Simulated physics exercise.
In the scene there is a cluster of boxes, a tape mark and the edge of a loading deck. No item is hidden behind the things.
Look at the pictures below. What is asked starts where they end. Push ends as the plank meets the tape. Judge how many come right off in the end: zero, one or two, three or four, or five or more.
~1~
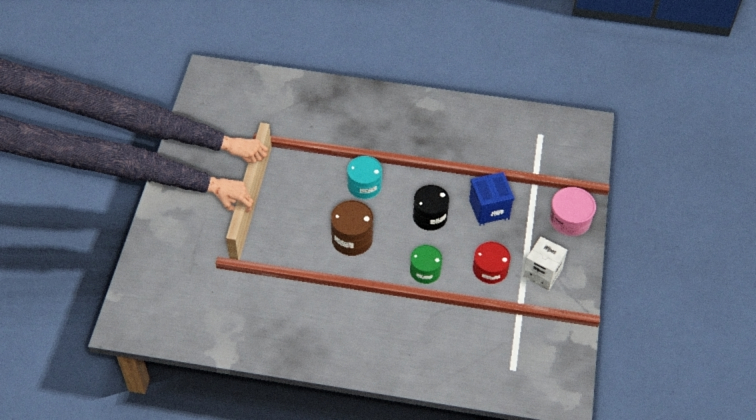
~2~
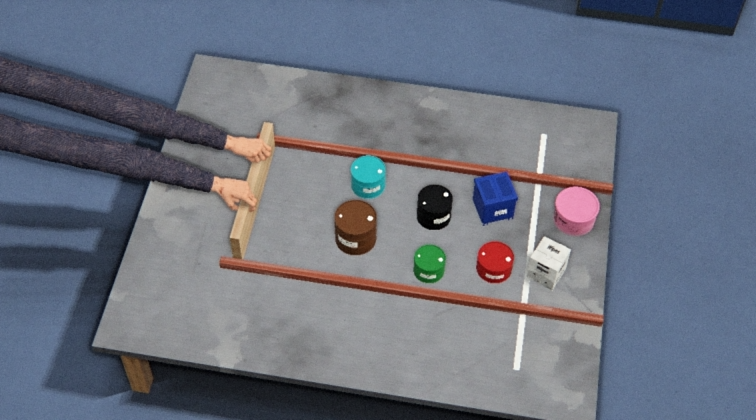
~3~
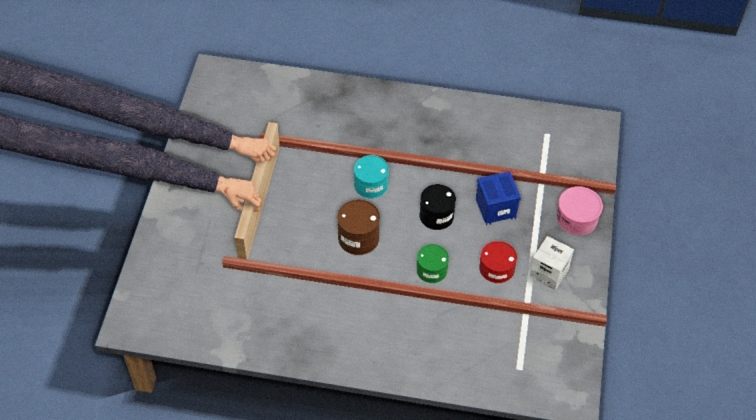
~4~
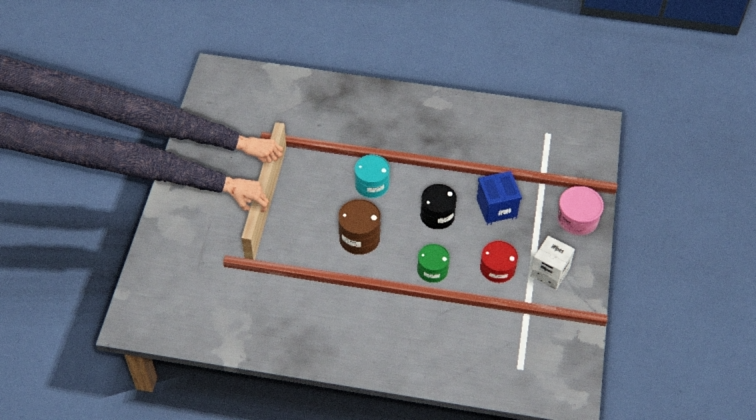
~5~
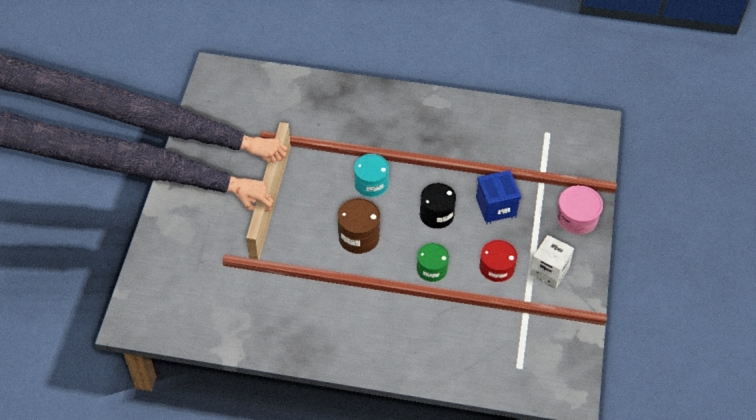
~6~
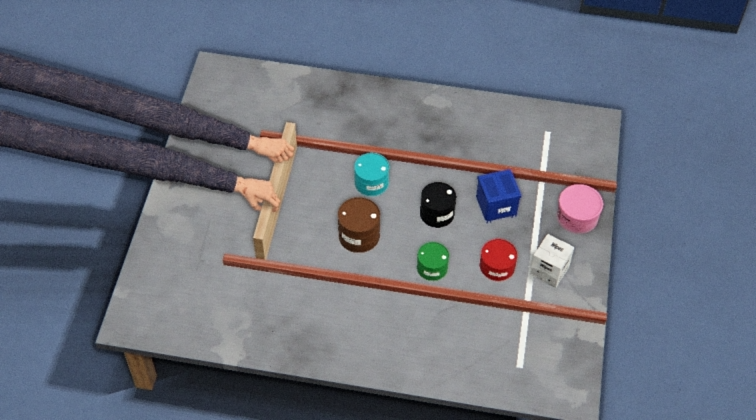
It will most likely knock one or two off.
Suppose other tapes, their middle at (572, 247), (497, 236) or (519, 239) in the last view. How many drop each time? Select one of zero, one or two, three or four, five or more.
One after another: Three to four; zero; not one.
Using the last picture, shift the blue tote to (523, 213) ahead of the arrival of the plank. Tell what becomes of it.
In this case the blue tote does not drop.
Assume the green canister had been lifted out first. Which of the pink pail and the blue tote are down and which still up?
Well, the pink pail leaves the top, while the blue tote hangs in there.
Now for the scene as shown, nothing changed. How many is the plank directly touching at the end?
It touches 4.
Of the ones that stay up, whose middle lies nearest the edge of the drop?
White box, foremost.
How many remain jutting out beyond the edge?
Count of overhanging things: 1.
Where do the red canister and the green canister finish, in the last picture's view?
Red canister: About (579, 287); green canister: About (545, 288).
Early on, none off yet; pink pail at rest near (579, 209); white box at rest near (552, 261); red canister at rest near (498, 260).
A while later, none off yet; pink pail at rest near (579, 209); white box at rest near (552, 261); red canister moving near (500, 260).
Finally, the number that fall off is one or two; lost, pink pail.
